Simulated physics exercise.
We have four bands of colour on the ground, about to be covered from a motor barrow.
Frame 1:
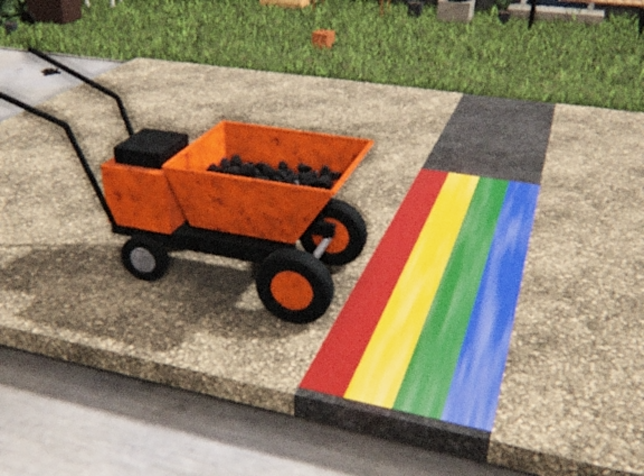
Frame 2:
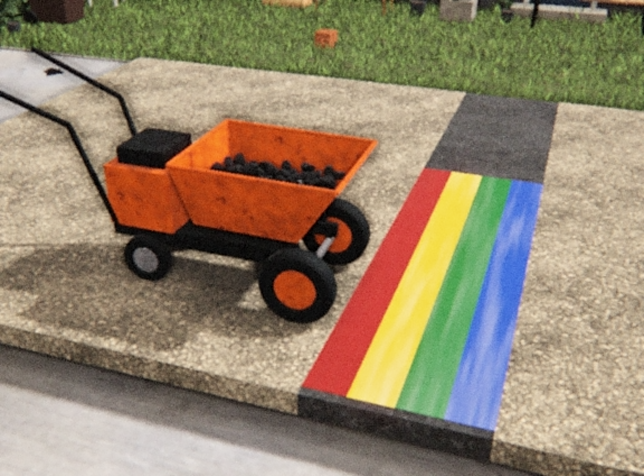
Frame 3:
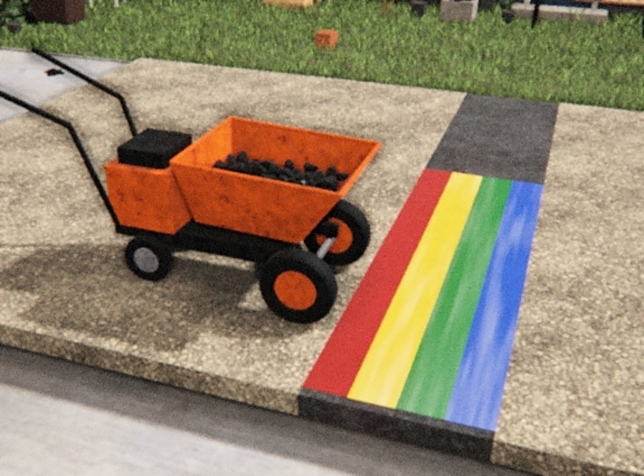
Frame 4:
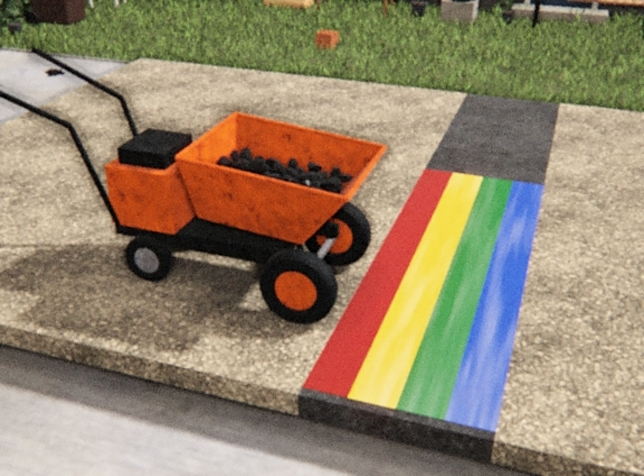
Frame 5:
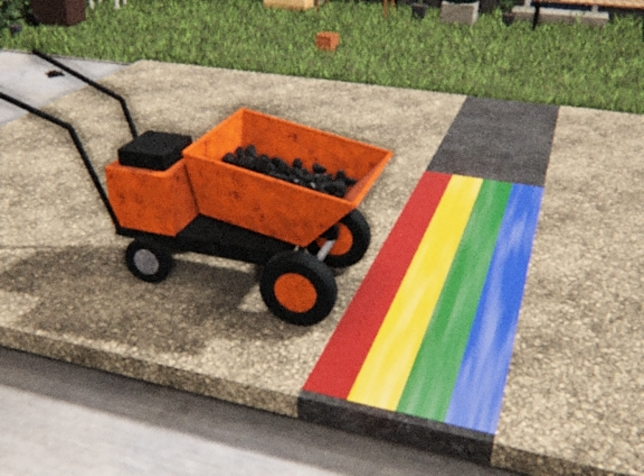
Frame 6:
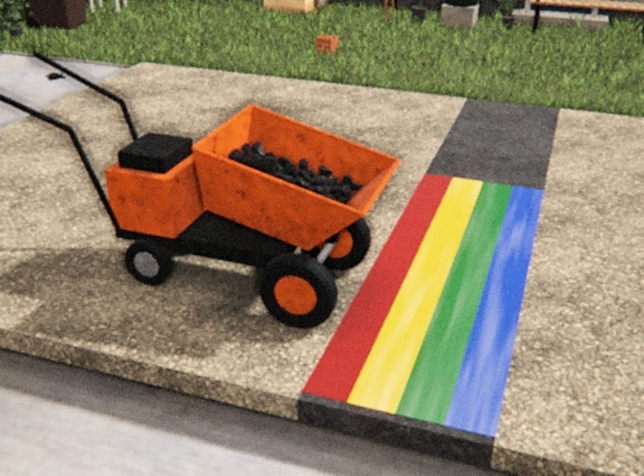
An orange motor barrow loaded with black lumps stood on the pavement beside red, yellow, green and blue stripes, and its skip slowly tilted a little toward them, the front lip dipping to the right.
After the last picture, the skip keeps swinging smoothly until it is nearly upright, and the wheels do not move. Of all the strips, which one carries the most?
I would say the green one.
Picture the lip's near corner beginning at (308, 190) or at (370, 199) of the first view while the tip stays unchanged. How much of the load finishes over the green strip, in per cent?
Roughly 30 per cent first, then roughly 20 per cent.
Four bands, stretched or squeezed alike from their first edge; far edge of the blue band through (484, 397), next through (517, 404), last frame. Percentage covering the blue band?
The first gives around 30 %, the second around 20 %.
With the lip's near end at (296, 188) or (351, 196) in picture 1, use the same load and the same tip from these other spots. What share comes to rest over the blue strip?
Some 10 % then some 30 %.
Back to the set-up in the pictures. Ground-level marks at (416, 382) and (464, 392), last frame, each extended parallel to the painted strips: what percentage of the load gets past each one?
In order: 60 percent, then 20 percent.
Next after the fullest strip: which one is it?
The next spot goes to the strip in blue.
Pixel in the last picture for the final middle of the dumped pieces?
About (462, 314).
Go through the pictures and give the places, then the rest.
Lip of the skip at (332, 193), level; top of the load at (265, 182), lumps of coal; red strip at (339, 356); yellow strip at (383, 366); green strip at (429, 375); blue strip at (476, 386), in the first picture.
Lip of the skip at (336, 193), level; top of the load at (268, 181), in the second picture.
Lip of the skip at (341, 196), tipped barely; top of the load at (267, 189), in the third picture.
Lip of the skip at (347, 199), tipped barely; top of the load at (253, 182), in the fourth picture.
Lip of the skip at (354, 206), tipped a little; top of the load at (258, 181), in the fifth picture.
Lip of the skip at (362, 215), tipped a little; top of the load at (254, 179); red strip at (343, 361); yellow strip at (387, 371); green strip at (432, 381); blue strip at (479, 391), in the sixth picture.
Soon after the last picture, skip tipped steeply; all in the skip.
A little later, skip tipped steeply; nearly all in the skip; a stray few over the green strip.
Later still, skip tipped right over; about a third in the skip; a small part over the yellow strip; about a third over the green strip; about a quarter over the blue strip; a small part off the paint.
By the end, skip tipped right over; about a quarter in the skip; none over the red strip; a small part over the yellow strip; about a third over the green strip; about a quarter over the blue strip; a small part off the paint.
